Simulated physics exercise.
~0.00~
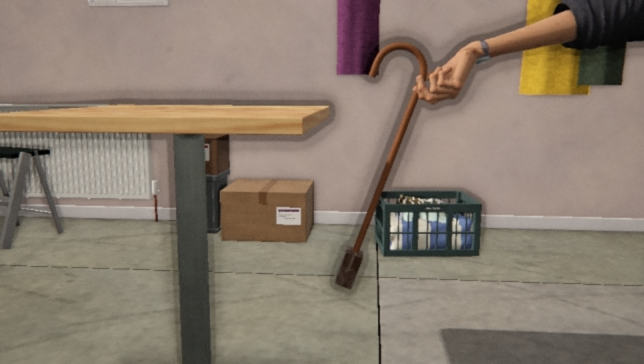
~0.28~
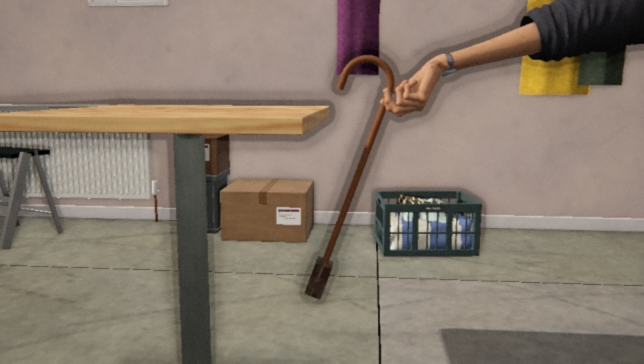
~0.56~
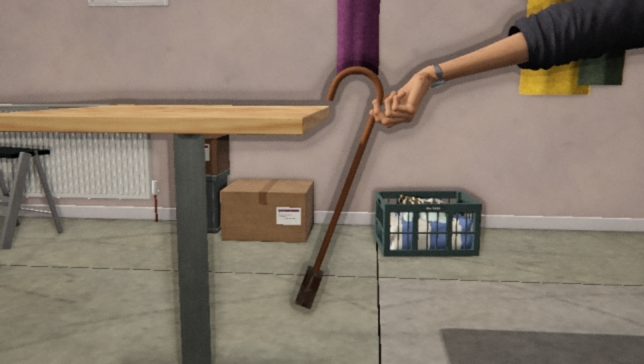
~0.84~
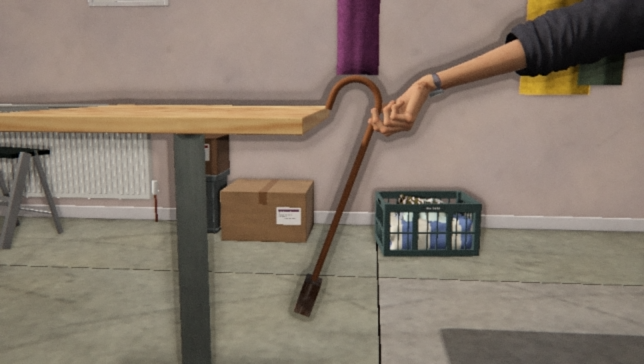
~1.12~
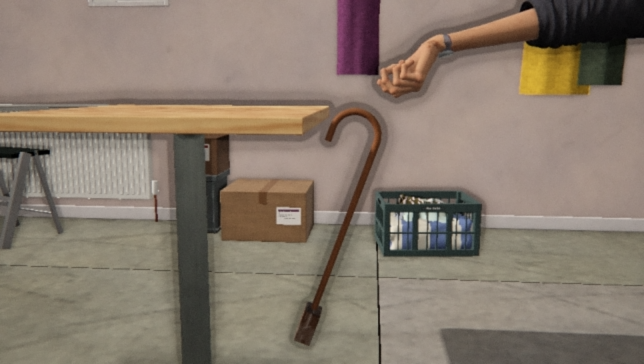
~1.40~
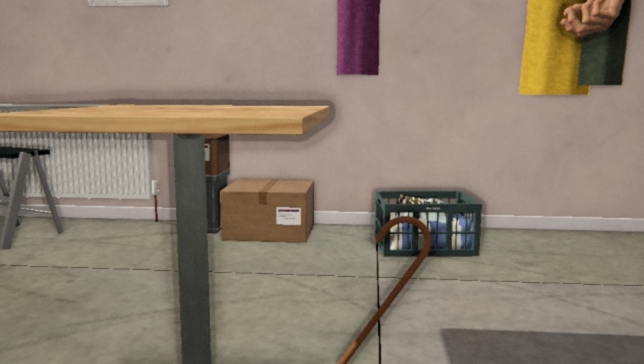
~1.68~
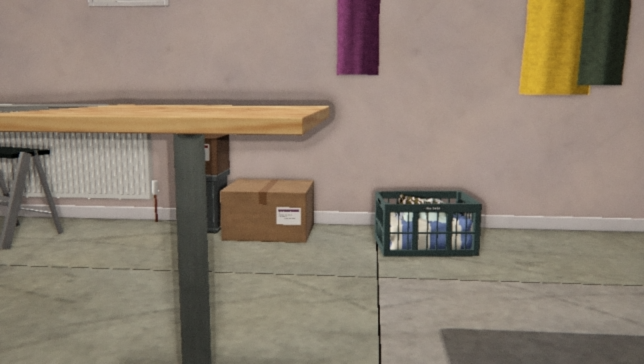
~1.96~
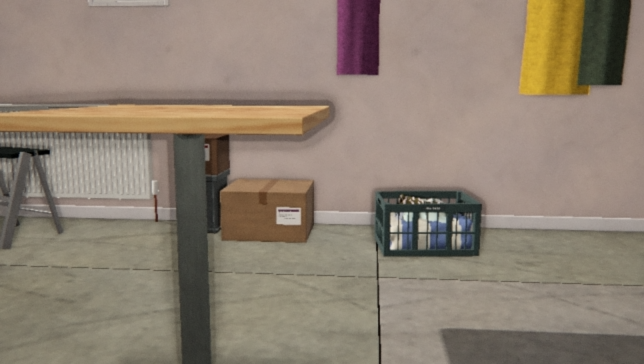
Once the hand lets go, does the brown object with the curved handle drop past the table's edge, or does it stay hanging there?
It drops past the table's edge and falls down out of view.
